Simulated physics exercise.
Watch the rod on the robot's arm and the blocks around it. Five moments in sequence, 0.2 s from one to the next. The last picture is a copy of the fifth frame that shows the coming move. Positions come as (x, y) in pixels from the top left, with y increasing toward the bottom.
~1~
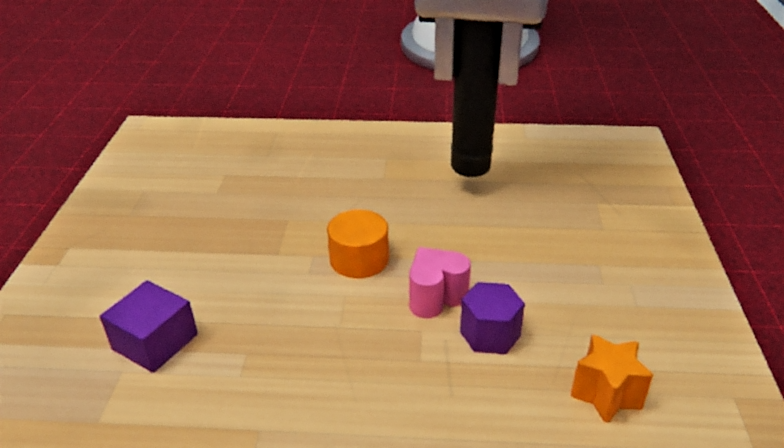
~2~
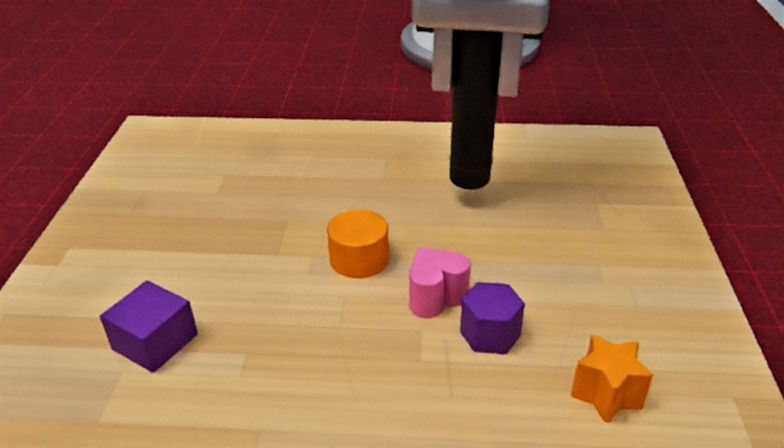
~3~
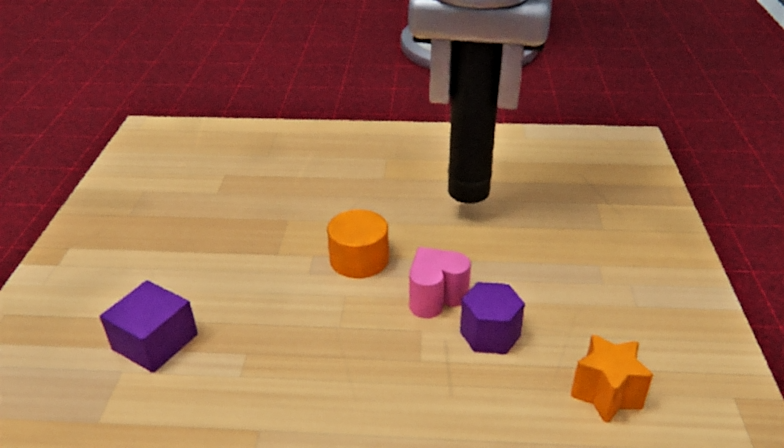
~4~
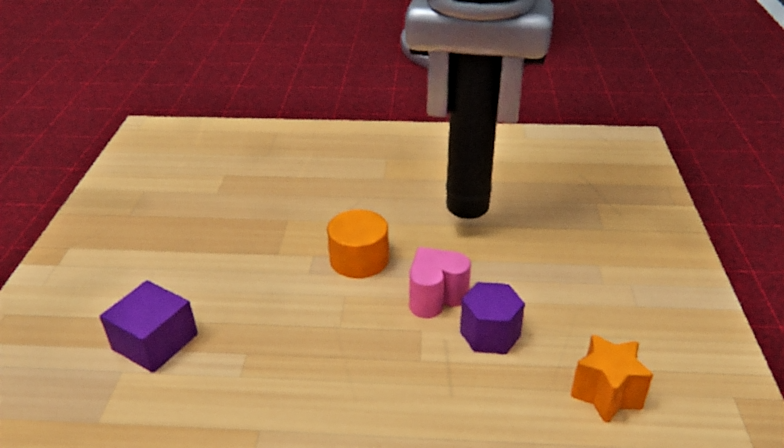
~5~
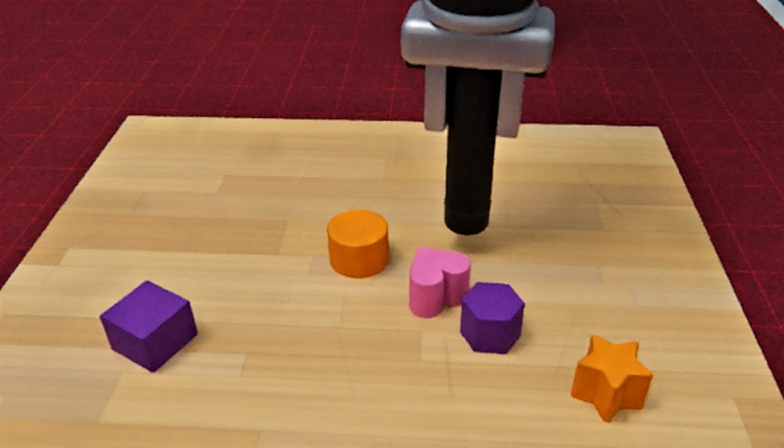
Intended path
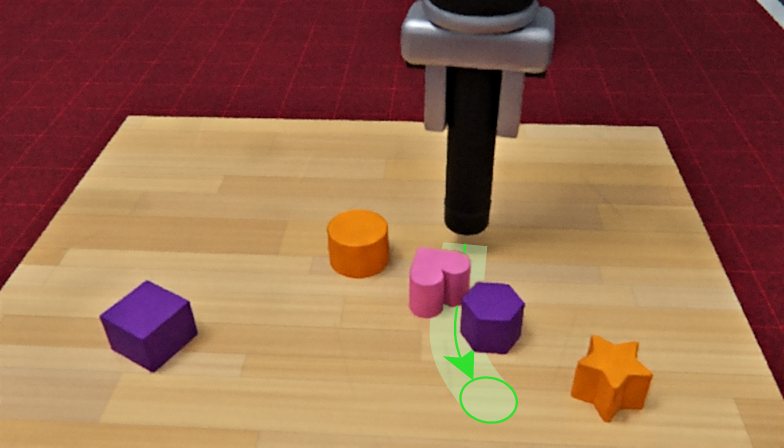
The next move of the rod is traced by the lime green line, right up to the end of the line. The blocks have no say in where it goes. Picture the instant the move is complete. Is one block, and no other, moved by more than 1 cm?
No - that is not the case.
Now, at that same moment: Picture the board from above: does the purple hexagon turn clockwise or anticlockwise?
The block turns counter-clockwise.
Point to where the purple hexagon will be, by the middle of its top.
At roughly (552, 355).
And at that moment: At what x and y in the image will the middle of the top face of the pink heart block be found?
Its top face will be centred at roughly (402, 306).
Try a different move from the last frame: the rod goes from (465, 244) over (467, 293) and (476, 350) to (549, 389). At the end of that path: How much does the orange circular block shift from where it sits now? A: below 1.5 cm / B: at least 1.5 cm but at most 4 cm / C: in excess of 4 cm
The answer is A.
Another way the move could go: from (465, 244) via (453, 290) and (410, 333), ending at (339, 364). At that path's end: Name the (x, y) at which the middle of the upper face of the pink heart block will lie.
I think it will end close to (289, 356).
The drawn path runs from (465, 244) through (459, 289) and (456, 341) to (488, 399).
On the path given first. One third of the way, rod (461, 267); pink heart block (425, 278), turned 25° clockwise.
Two thirds of the way, rod (458, 322); pink heart block (402, 306), turned 90° clockwise; purple hexagon (513, 330), turned 50° anticlockwise.
At the end, rod (491, 377); pink heart block (402, 306), turned 90° clockwise; purple hexagon (552, 355), turned 125° anticlockwise; orange star-shaped block not moved.
